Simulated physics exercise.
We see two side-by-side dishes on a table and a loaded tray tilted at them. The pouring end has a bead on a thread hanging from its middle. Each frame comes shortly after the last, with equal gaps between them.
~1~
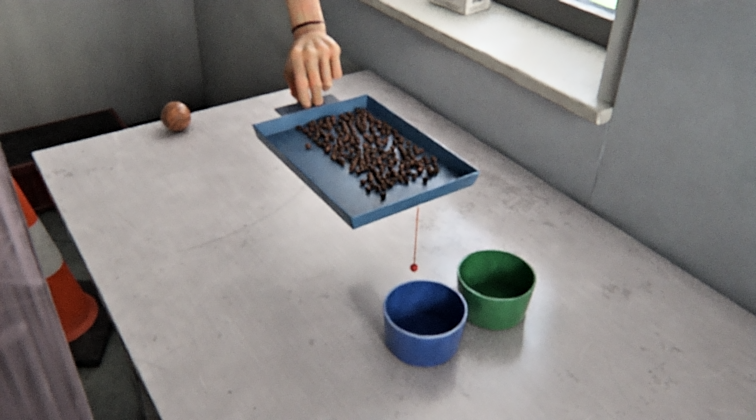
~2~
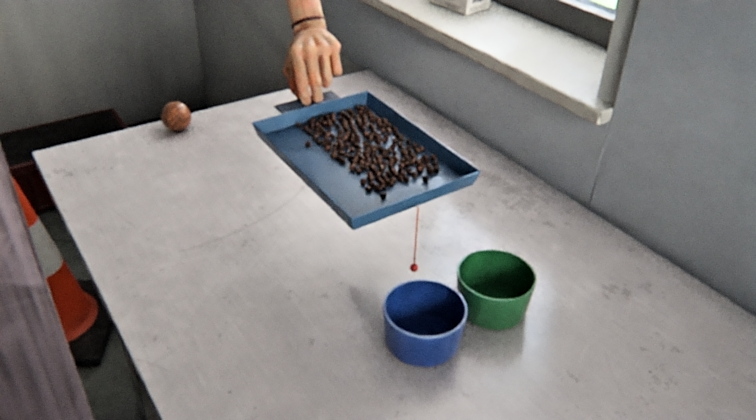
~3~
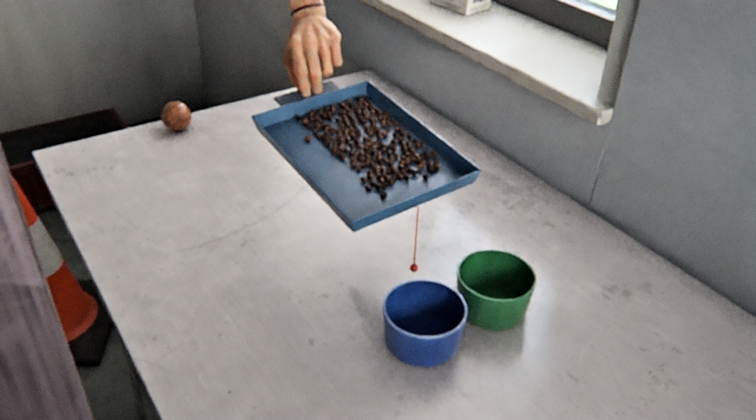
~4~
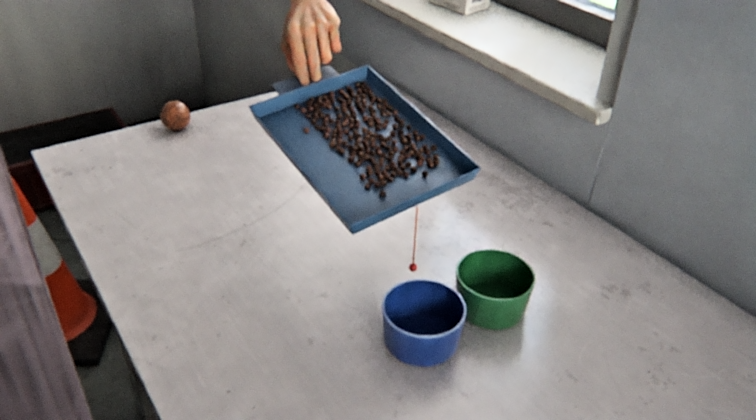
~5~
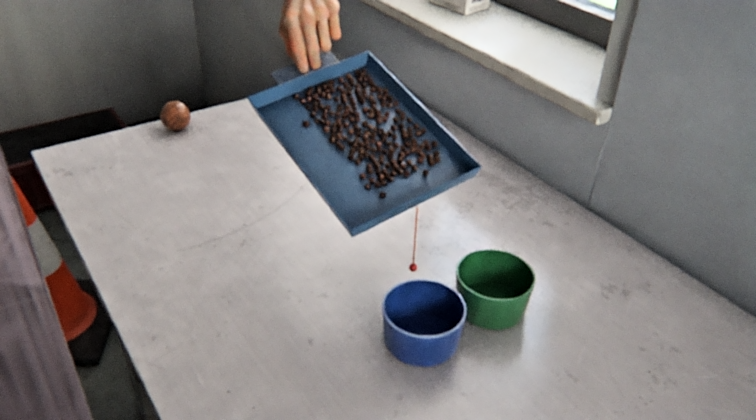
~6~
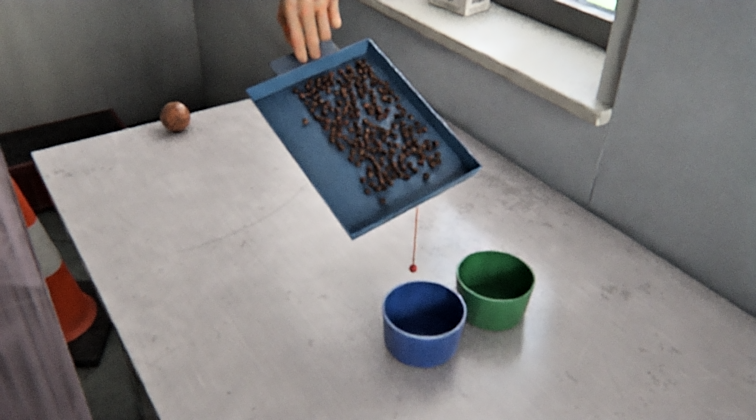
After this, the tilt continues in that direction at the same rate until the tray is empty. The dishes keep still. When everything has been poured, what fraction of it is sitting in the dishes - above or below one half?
Pretty clear the dishes gather a lesser part of what falls.
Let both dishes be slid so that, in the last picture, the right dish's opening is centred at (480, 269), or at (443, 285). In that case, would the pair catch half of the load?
In order, they'd catch a minor share, and next a major share.
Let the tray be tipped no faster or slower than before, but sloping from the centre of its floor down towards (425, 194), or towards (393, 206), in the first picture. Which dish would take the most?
Number one favours the right of the two; number two favours the left of the two.
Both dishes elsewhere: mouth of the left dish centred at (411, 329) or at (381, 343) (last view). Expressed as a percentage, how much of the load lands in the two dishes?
The first try gives 10 per cent, the second 30 per cent.
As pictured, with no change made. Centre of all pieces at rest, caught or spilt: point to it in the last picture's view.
About pixel (355, 357).
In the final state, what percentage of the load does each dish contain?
Split in per cent - left dish 10, right dish 0.
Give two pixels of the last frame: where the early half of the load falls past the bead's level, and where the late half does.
The opening part goes through (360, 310); what follows goes through (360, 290).
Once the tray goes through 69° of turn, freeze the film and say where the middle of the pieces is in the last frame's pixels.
Roughly (362, 239).
Soon after the last picture, tray tipped steeply; about two thirds on the tray; a stray few in the left dish; a small part outside both; about a quarter in the air.
A little later, tray tipped past a quarter turn; a small part on the tray; a stray few in the left dish; most outside both; a small part in the air.
Later still, tray tipped past a quarter turn; a small part in the left dish; nearly all outside both.
At rest, tray tipped past a quarter turn; a small part in the left dish; none in the right dish; nearly all outside both.
